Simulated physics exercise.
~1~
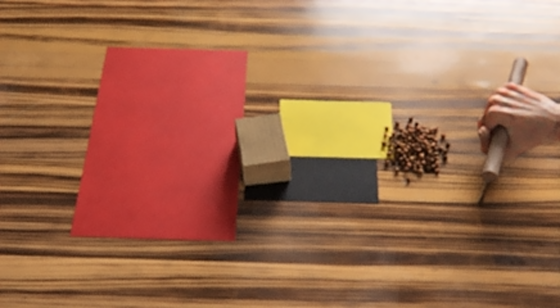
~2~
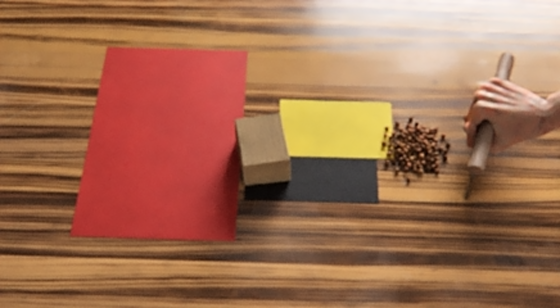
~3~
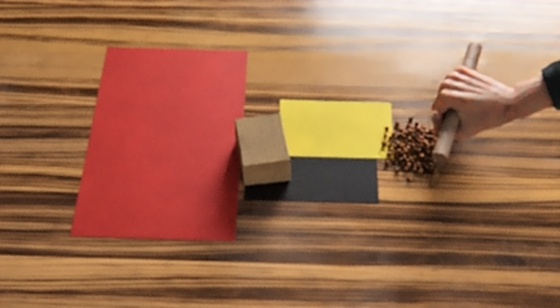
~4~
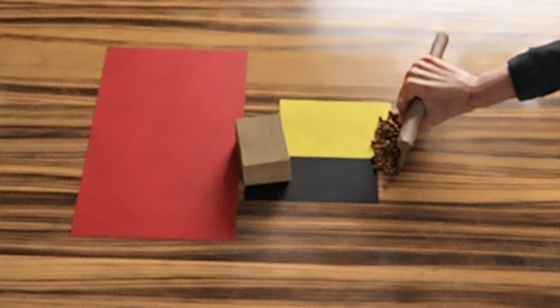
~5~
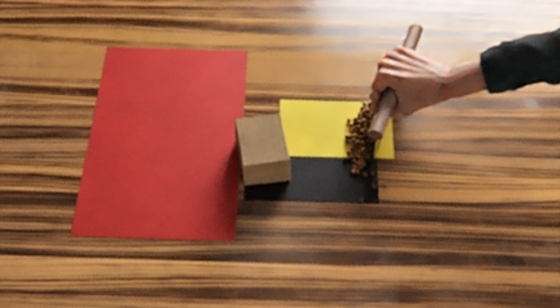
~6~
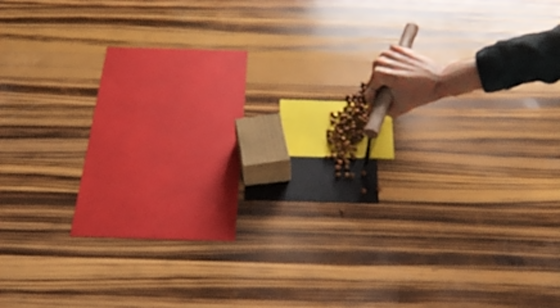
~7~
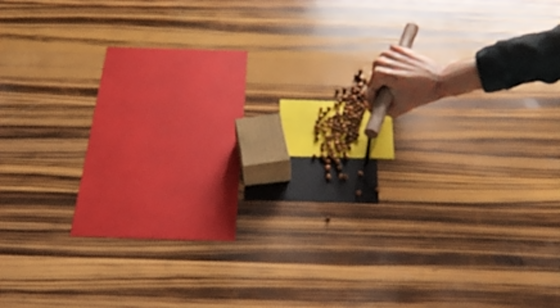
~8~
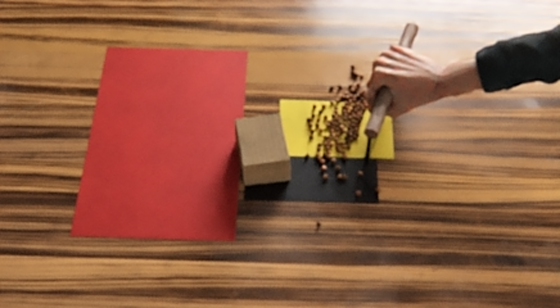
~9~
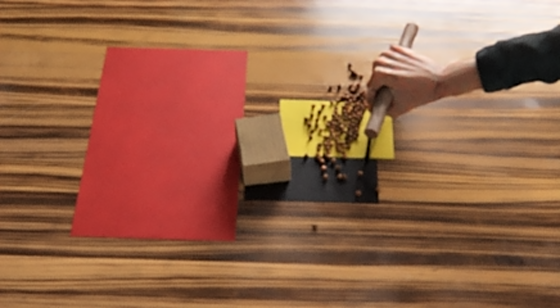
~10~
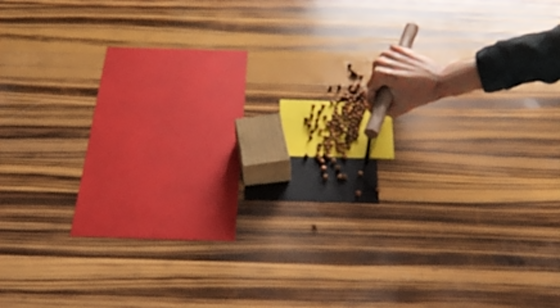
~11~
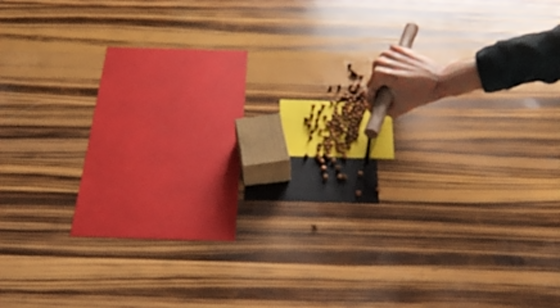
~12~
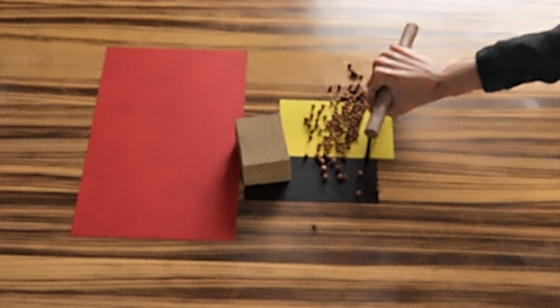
A hand holding a rod-like scraper starts at the right of a striped wooden table and moves left toward a pile of small brown balls. Ahead lie a yellow mat above a black one, a block at their left edge, and a large red mat beyond. The scraper reaches the pile and sweeps it left onto the yellow and black mats, then stops. The balls keep rolling a little, spreading into a loose scatter before settling. Most rest on the yellow mat, some on the black and some on bare wood, while the red mat stays empty.
